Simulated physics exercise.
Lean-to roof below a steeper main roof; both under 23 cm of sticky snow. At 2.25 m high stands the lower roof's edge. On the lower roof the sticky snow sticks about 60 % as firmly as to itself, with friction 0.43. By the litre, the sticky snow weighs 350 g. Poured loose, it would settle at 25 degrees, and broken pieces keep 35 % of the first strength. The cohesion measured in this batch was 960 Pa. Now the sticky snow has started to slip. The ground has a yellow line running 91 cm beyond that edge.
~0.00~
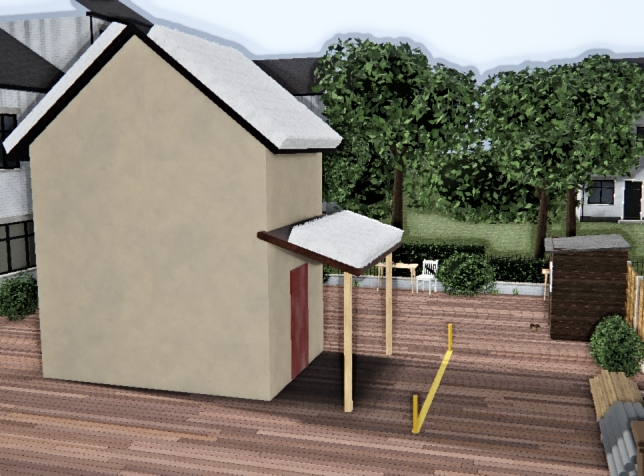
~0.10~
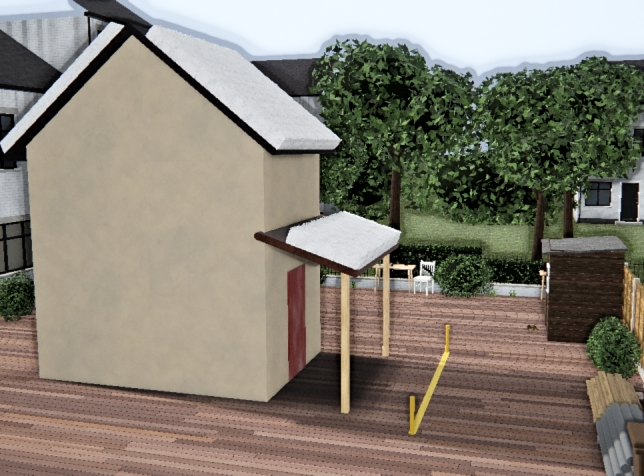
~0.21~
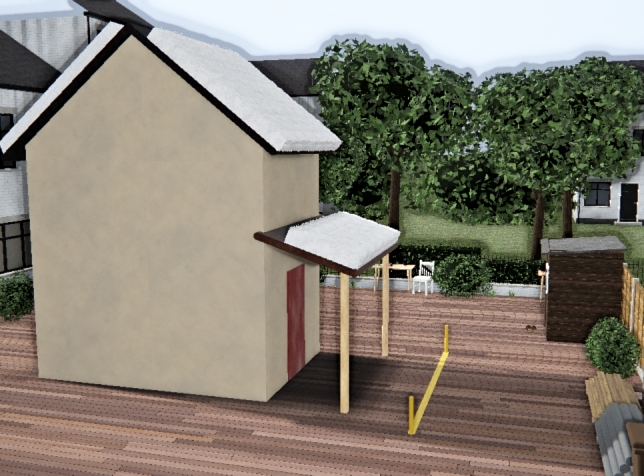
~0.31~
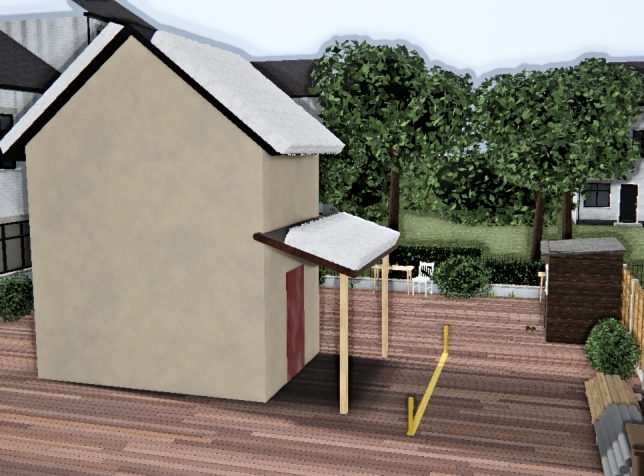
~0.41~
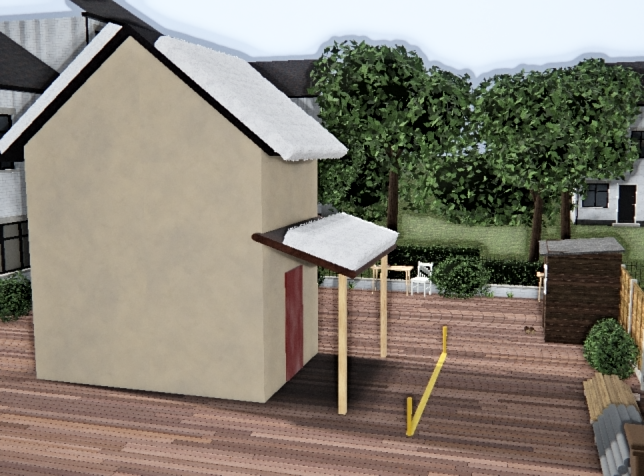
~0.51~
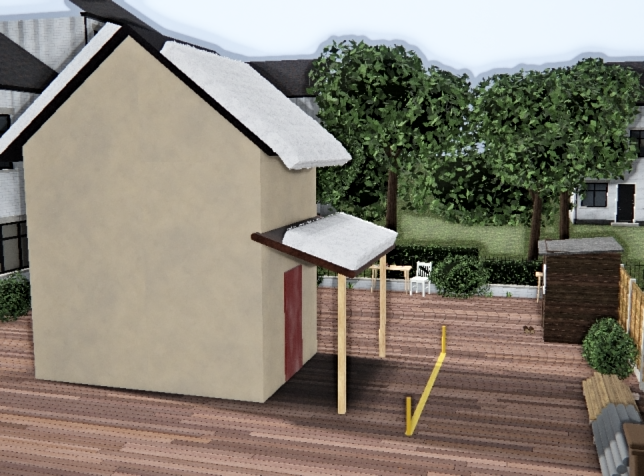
The clip opens on a beige house with thick snow on its steep roof and on a smaller porch roof above a red door. The snow on the main roof's right slope creeps slightly downward, then slides farther, jutting past the eave above the porch while the porch snow stays put.
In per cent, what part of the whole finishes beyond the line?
I would say some 60 percent of the snow lies beyond it.
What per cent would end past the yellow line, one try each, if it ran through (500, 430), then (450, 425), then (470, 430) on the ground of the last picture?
I'd guess near 30 %, then near 50 %, and near 40 % on the last try.
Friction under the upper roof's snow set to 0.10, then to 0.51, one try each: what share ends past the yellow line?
Respectively 60 percent and 50 percent.
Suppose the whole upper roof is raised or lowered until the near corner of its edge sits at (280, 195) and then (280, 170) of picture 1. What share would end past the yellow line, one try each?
First try 35 %, second try 55 %.
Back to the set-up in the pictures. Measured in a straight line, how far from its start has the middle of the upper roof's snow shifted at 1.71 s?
4.4 m.
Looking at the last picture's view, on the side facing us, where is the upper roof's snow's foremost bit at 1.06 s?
About (346, 243).
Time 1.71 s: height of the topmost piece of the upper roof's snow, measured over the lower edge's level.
I'd estimate around 0.6 m up from the lower edge.
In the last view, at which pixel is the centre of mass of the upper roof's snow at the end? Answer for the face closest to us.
At about (481, 406).
By 1.06 s, none is below the lower edge and 0 % is past the line.
By 1.71 s, 44 % is below the lower edge and 20 % is past the line.
By 2.35 s, 72 % is below the lower edge and 60 % is past the line.
By 3.00 s, 72 % is below the lower edge and 60 % is past the line.
By 3.10 s, at the end, 72 % is below the lower edge and 60 % is past the line.
